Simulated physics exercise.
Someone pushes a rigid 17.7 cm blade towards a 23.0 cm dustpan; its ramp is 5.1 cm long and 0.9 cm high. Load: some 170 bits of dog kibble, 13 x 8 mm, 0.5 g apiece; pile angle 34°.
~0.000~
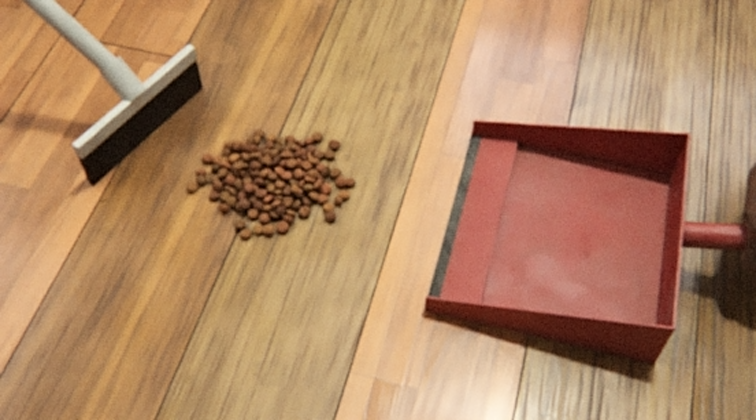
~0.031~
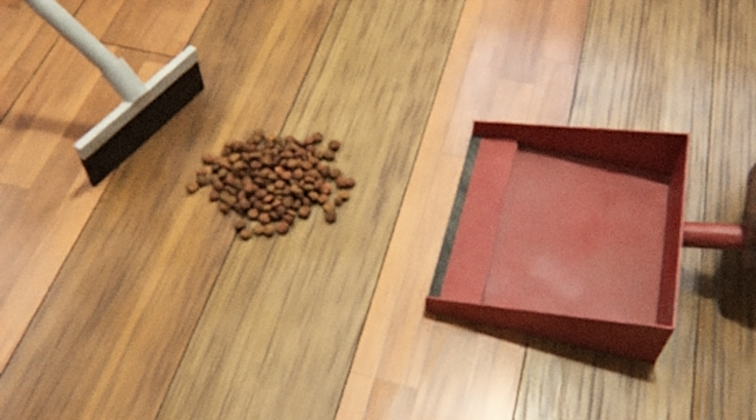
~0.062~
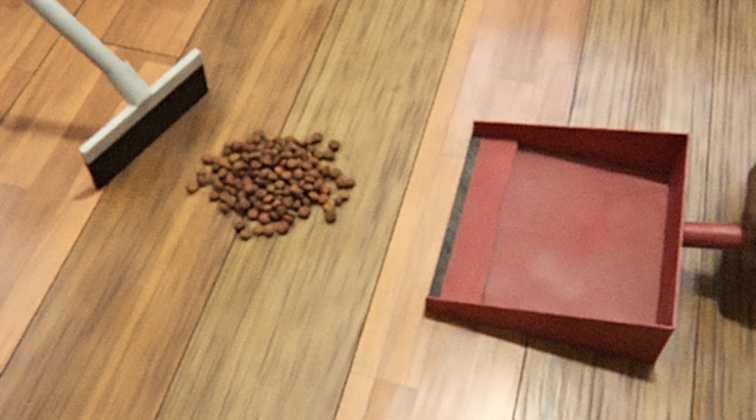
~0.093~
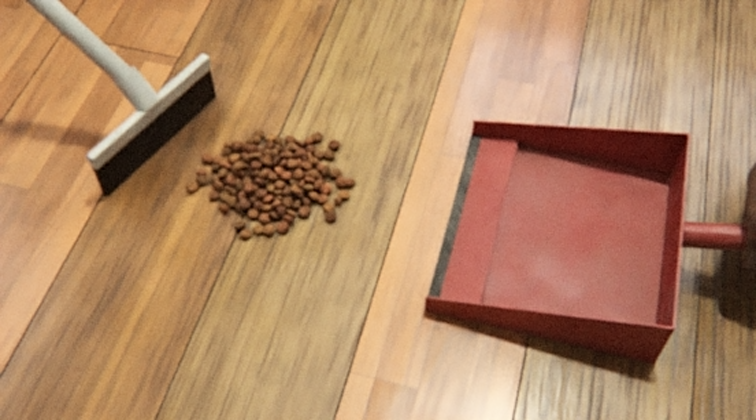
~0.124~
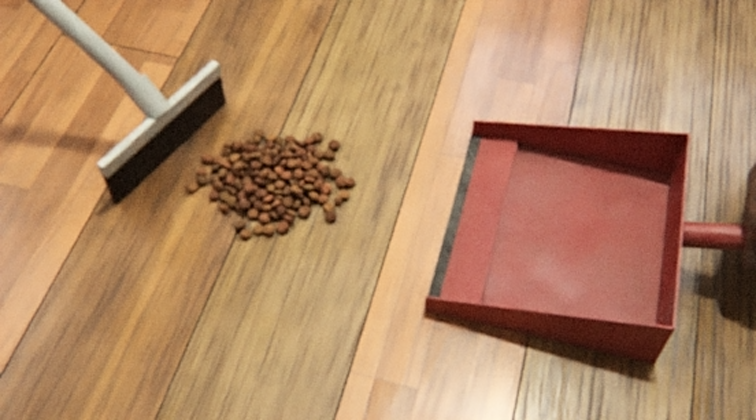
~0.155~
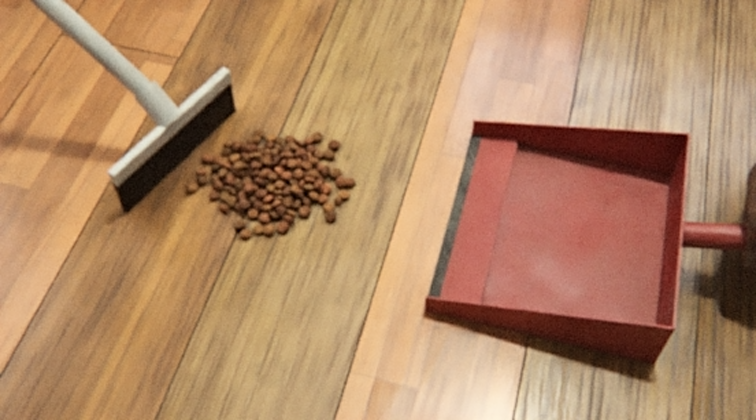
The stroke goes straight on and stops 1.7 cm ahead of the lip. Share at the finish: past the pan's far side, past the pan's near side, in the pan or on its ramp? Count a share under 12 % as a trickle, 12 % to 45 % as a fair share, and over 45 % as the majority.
My prediction: Far side: Odds are it gets a meagre share; near side: Odds are it gets a so-so share; pan: Odds are it gets a so-so share.
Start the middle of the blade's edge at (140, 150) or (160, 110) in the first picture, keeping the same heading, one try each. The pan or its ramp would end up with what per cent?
Close to 10 in a hundred, then close to 20 in a hundred.
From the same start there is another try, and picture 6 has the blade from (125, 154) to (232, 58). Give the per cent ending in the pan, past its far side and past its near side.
Pan 0 % / far 0 % / near 0 %.
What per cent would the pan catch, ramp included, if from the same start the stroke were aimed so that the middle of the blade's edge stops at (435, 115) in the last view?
I'd expect around 0 per cent.
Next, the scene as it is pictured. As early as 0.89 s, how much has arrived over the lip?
Over the lip so far: Approx. 20 %.
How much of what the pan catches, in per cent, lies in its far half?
Roughly 0 in a hundred.
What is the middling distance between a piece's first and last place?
I'd say close to 20 cm.
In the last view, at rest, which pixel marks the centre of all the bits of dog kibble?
About (414, 276).
Then, at 0.42 s, middle of the blade 17 cm from the lip; 0 % over the lip, far side 0 %, near side 0 %.
After 0.59 s, middle of the blade 9 cm from the lip; 0 % over the lip, far side 0 %, near side 15 %.
After 0.89 s, middle of the blade 5 cm from the lip; 20 % over the lip, far side 0 %, near side 30 %.
In the end, at 1.3 s, far side 0 %, near side 30 %, pan 15 %, in front of the lip or behind the blade 50 %.
